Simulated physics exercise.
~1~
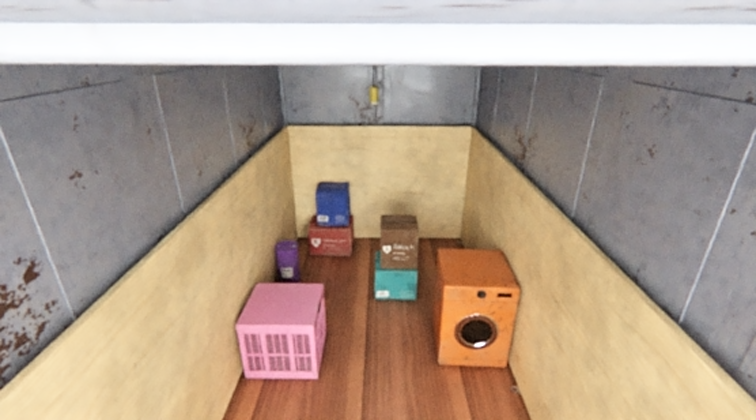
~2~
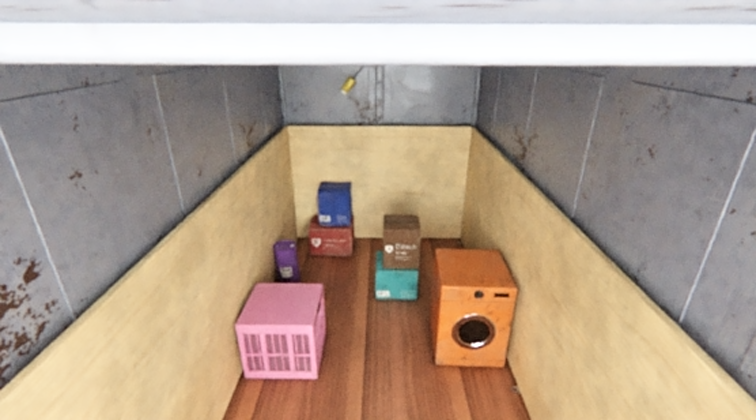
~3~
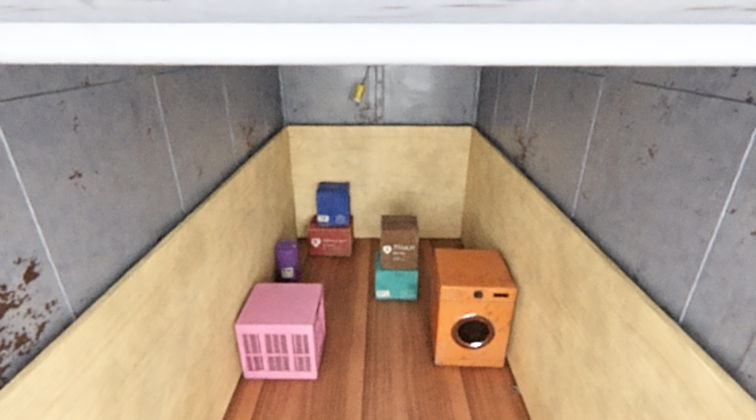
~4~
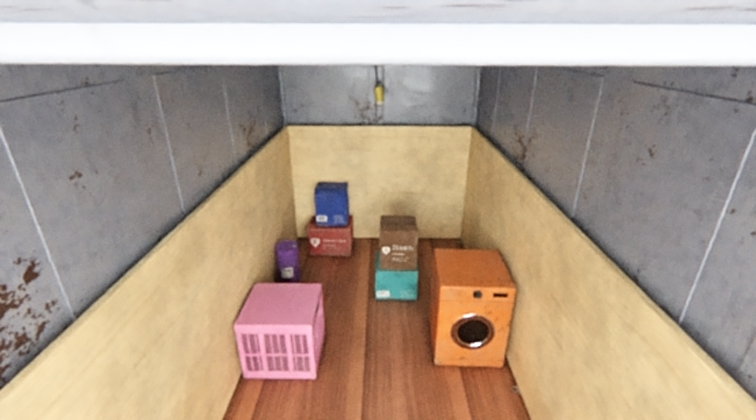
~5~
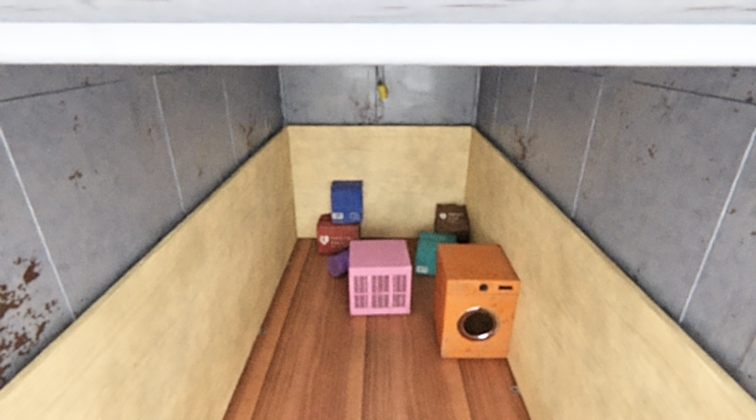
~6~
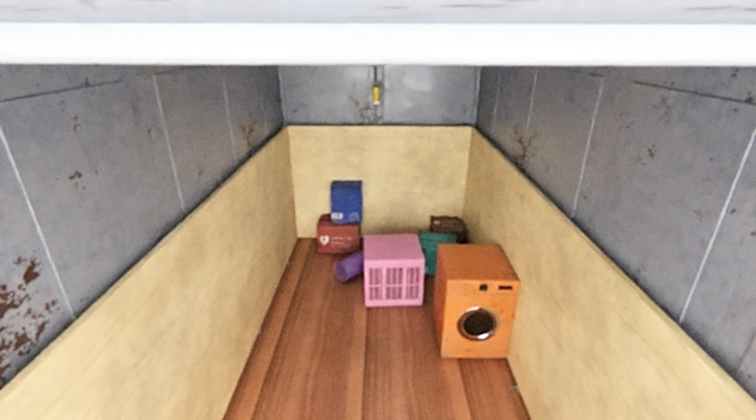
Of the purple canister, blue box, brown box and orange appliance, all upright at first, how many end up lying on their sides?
Two of them end up on their sides, the purple canister and the brown box. The blue box and the orange appliance stay upright.
